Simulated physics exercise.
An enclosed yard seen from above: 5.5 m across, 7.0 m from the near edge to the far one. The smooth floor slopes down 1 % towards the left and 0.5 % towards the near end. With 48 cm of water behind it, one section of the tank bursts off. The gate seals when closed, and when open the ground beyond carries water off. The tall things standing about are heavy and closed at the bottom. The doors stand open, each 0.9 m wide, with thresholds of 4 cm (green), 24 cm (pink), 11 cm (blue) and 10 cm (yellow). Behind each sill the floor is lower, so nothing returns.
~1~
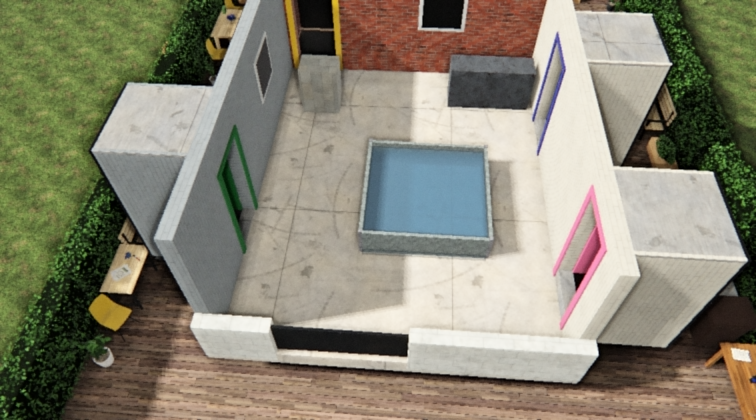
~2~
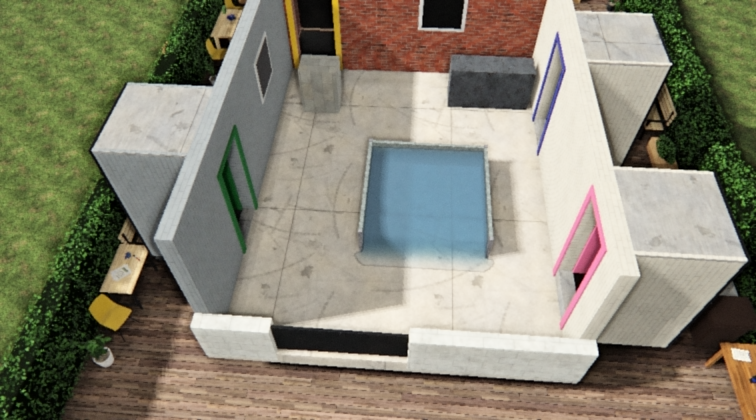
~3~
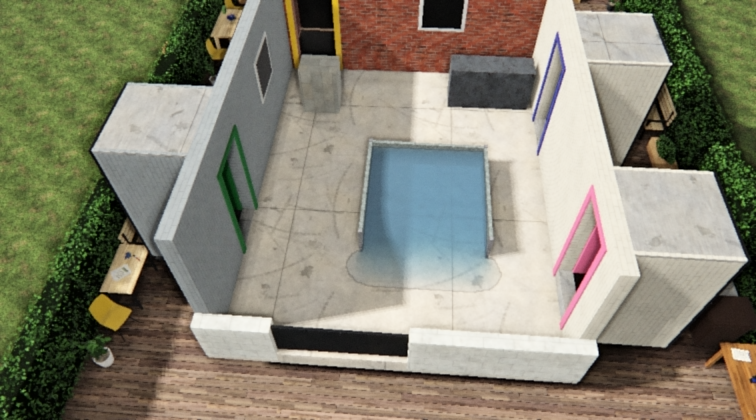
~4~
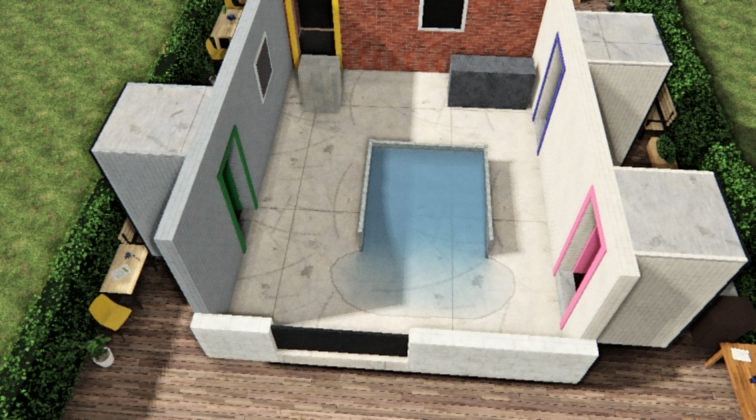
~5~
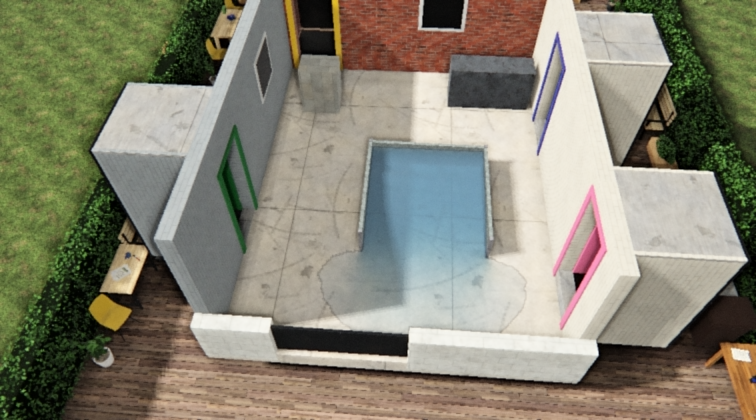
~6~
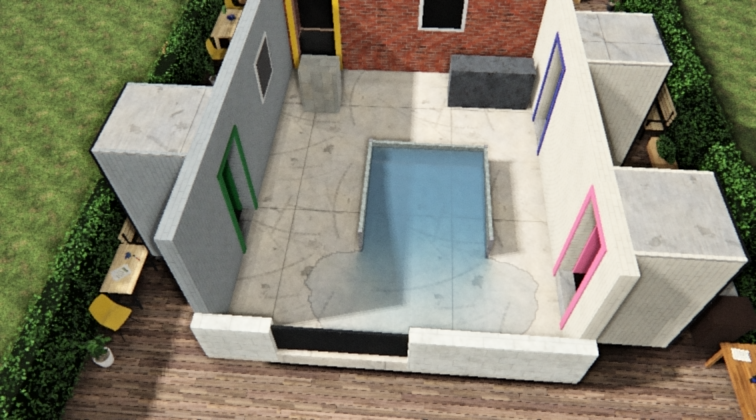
Water in a square tank pours out through its open near side and spreads across the pale floor.
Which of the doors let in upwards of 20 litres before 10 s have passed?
Within that time: At the green door it passes the limit; at the pink door it keeps below the limit; at the blue door it stays under the limit; at the yellow door it does not reach the limit.
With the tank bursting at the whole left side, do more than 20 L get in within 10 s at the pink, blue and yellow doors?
Then: Pink under, blue below, yellow above.
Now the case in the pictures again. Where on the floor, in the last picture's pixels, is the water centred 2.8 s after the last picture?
At about (403, 273).
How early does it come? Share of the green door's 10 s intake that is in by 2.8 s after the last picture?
About 0 per cent.
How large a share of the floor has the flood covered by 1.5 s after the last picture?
Some 25 per cent of it.
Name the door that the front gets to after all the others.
It is the yellow one.
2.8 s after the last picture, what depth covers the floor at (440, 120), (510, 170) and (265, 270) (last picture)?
In that order: 0, 2 and 19 cm.
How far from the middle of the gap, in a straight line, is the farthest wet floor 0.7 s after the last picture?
Some 3.2 m out.
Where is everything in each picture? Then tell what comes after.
The first picture shows still water, 48 cm deep, in the tank at (427, 189).
In the second picture, the front is at (488, 264), 1.2 m from the gap at (424, 246); 0.4 m2 of floor is under water; 48 cm left at the back of the tank.
In the third picture, the front is at (495, 276), 1.3 m from the gap at (424, 248); 1.5 m2 of floor is under water; 48 cm left at the back of the tank.
In the fourth picture, the front is at (500, 301), 1.6 m from the gap at (424, 248); 3.0 m2 of floor is under water; 48 cm left at the back of the tank.
In the fifth picture, water pours out at (424, 248) and has run 1.9 m, to (502, 323); typically 6 cm deep outside, 48 cm at the tank's back.
In the sixth picture, water pours out at (424, 249) and has run 2.2 m, to a hidden place; typically 6 cm deep outside, 46 cm at the tank's back.
Then, 0.7 s after the last picture water covers 25 % of the floor and is deepest (36 cm) near (421, 338); green door not reached, pink door 2 cm at the sill, 0 L in, blue door not reached, yellow door not reached.
Then, 1.5 s after the last picture water covers 25 % of the floor and is deepest (37 cm) near (558, 358); green door not reached, pink door 12 cm at the sill, 0 L in, blue door not reached, yellow door not reached.
Then, 2.8 s after the last picture water covers 45 % of the floor and is deepest (30 cm) near (234, 337); green door 9 cm at the sill, 1 L in, pink door 20 cm at the sill, 0 L in, blue door not reached, yellow door not reached.
Then, 5.3 s after the last picture water covers 80 % of the floor and is deepest (16 cm) near (520, 127); green door 9 cm at the sill, 39 L in, pink door 9 cm at the sill, 0 L in, blue door 9 cm at the sill, 1 L in, yellow door 9 cm at the sill, 0 L in.
Then, 9.3 s after the last picture water covers 95 % of the floor and is deepest (15 cm) near (286, 95); green door 8 cm at the sill, 77 L in, pink door 3 cm at the sill, 0 L in, blue door 4 cm at the sill, 4 L in, yellow door 11 cm at the sill, 3 L in.
